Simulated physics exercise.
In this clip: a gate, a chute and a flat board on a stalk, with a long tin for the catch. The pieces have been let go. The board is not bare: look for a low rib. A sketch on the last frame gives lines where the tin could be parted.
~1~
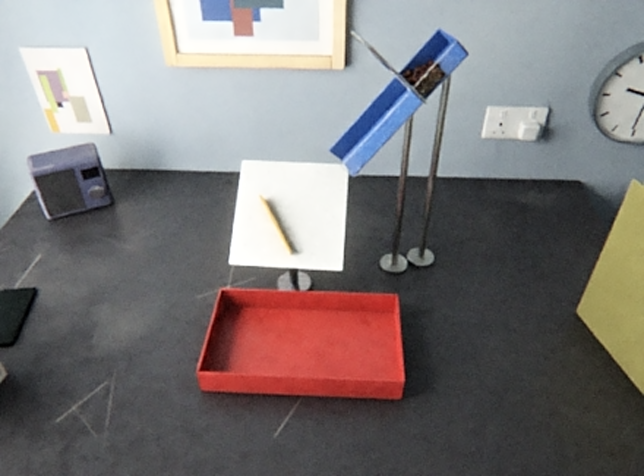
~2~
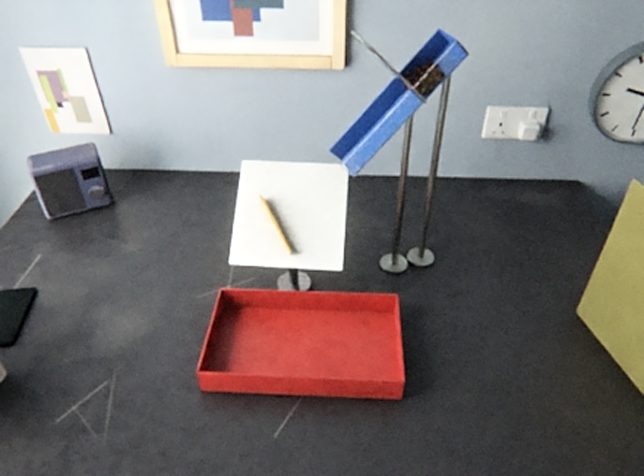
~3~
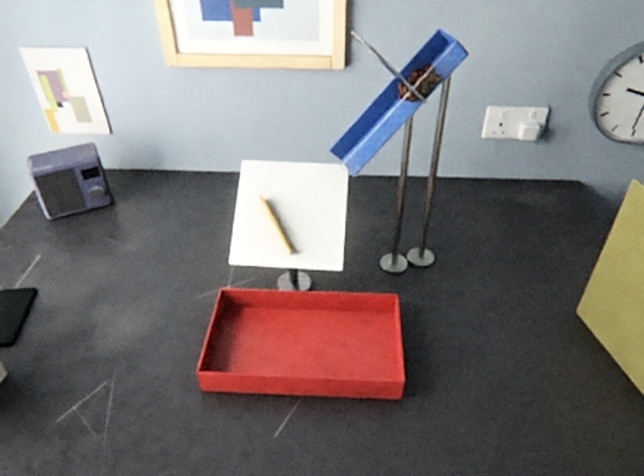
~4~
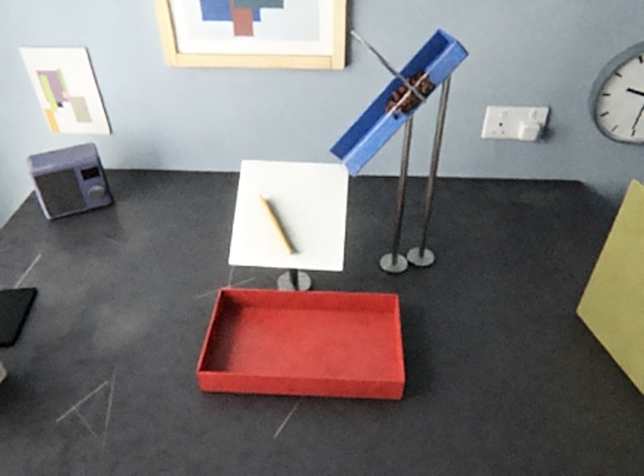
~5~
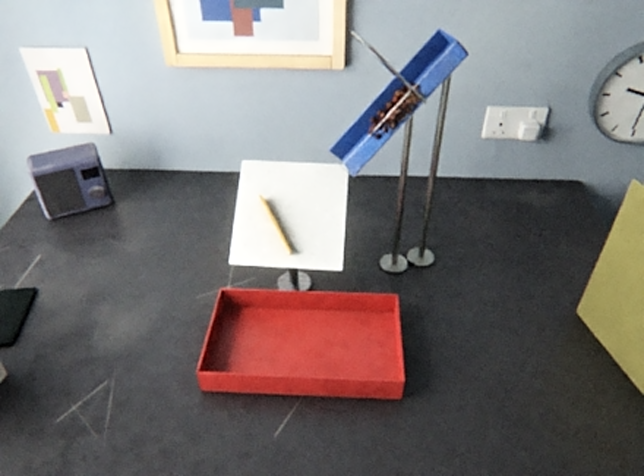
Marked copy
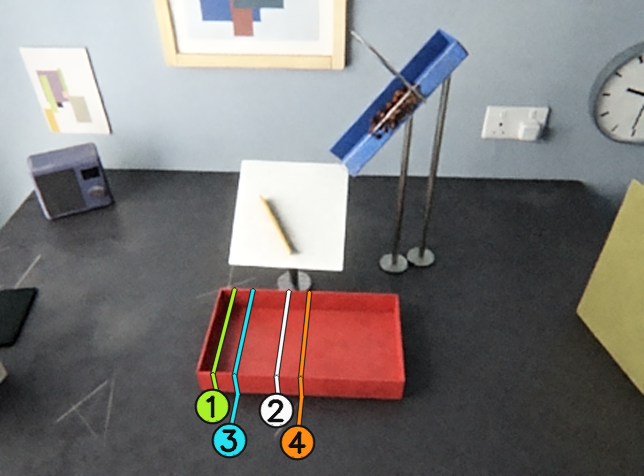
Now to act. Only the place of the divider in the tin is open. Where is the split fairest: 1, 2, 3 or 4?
Use line 4.
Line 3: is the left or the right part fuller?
Right.
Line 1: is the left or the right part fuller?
Right.
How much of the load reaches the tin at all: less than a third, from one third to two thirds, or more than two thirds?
It is more than two thirds.
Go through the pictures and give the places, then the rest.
Load behind the gate at (420, 80), flat chocolate drops; lip of the chute at (347, 168), sloping fairly steeply, in the first frame.
Middle of the board at (290, 213), tilted fairly steeply; middle of its low edge at (285, 267); of its high edge at (295, 163), in the second frame.
Front corners of the tin at (197, 372) and (404, 381), empty; front of the load at (401, 97), in the third frame.
Middle of the load at (406, 98); its front at (389, 112), about a third of the way to the lip; rib from (260, 195) to (290, 252), in the fourth frame.
Middle of the load at (396, 107); its front at (371, 134), about two thirds of the way to the lip, in the fifth frame.
On the marked copy, line 1 crosses the front rim at (213, 373); line 2 crosses the front rim at (276, 376); line 3 crosses the front rim at (234, 374); line 4 crosses the front rim at (300, 377).
For line 1, of what is caught, none on the left of the divider, all on the right.
For line 2, of what is caught, a small part on the left of the divider, nearly all on the right.
For line 3, of what is caught, a stray few on the left of the divider, nearly all on the right.
For line 4, of what is caught, about two thirds on the left of the divider, about a third on the right.
